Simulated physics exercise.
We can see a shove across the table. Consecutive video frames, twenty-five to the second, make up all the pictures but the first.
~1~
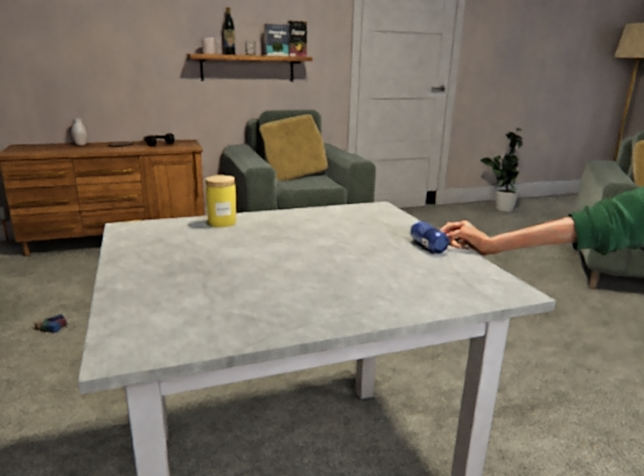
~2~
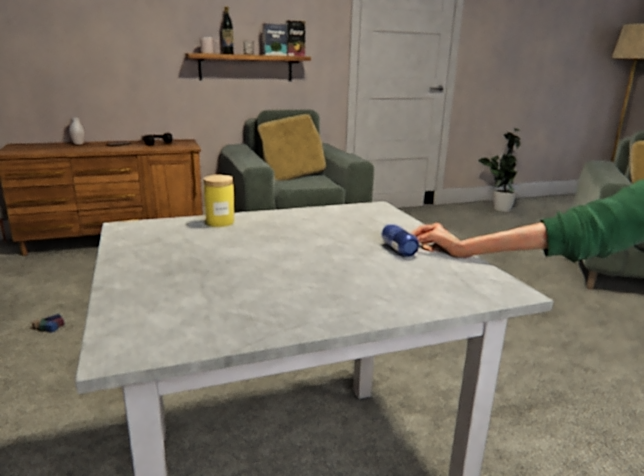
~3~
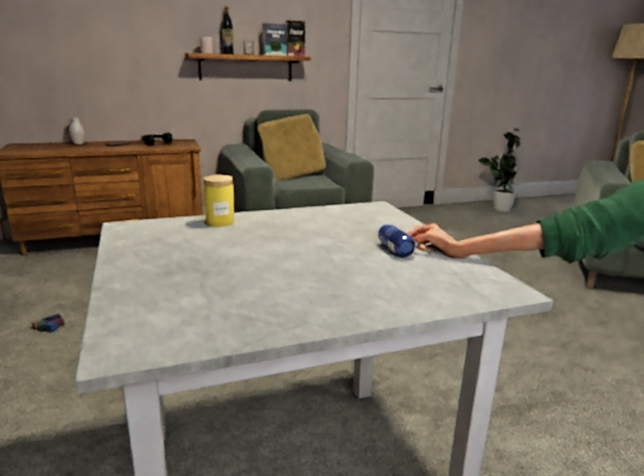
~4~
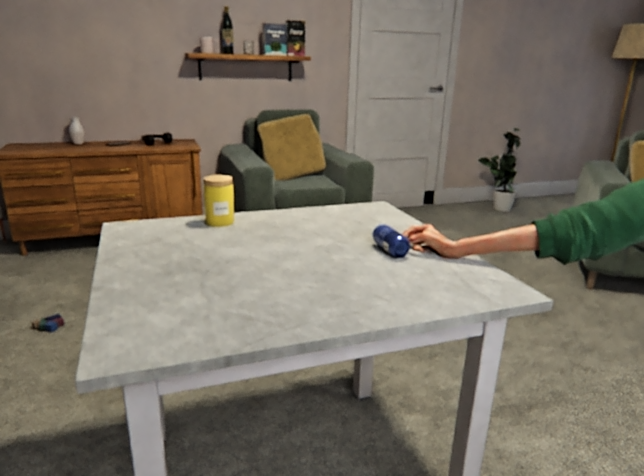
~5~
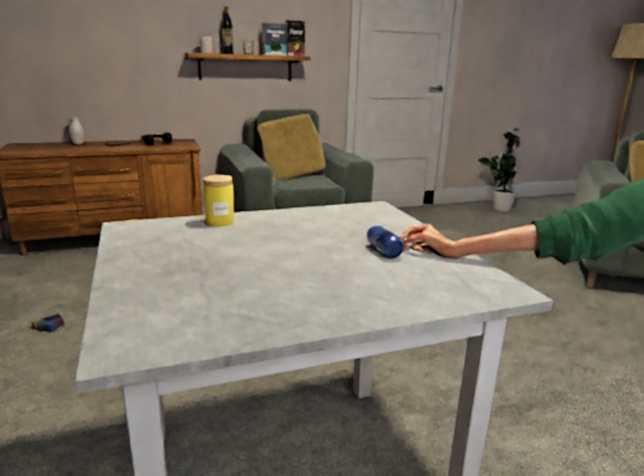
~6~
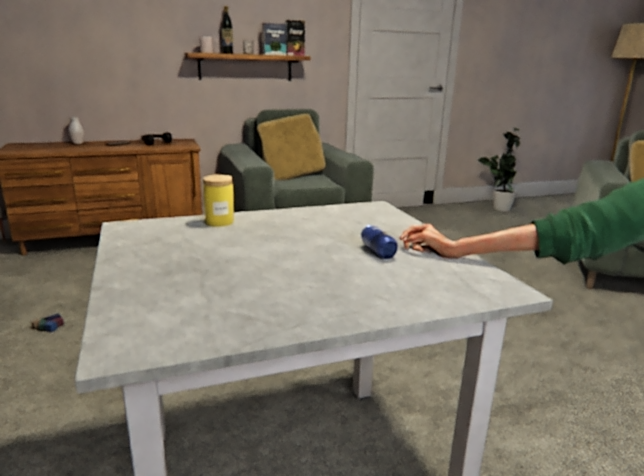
In a living room, a hand in a green sleeve pushed a blue can lying on its side leftward across a grey table, then the can rolled a little farther left, away from the fingers.
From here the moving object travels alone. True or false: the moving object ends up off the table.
False.
Then, 0.10 s after the last picture, blue can rolled about its own width near (366, 243).
Then, 0.30 s after the last picture, blue can rolled well along near (343, 246).
Then, 0.60 s after the last picture, blue can rolled well along near (321, 248).
At rest, moved from the start, blue can. Seen from the same camera at the end, blue can near (313, 249).
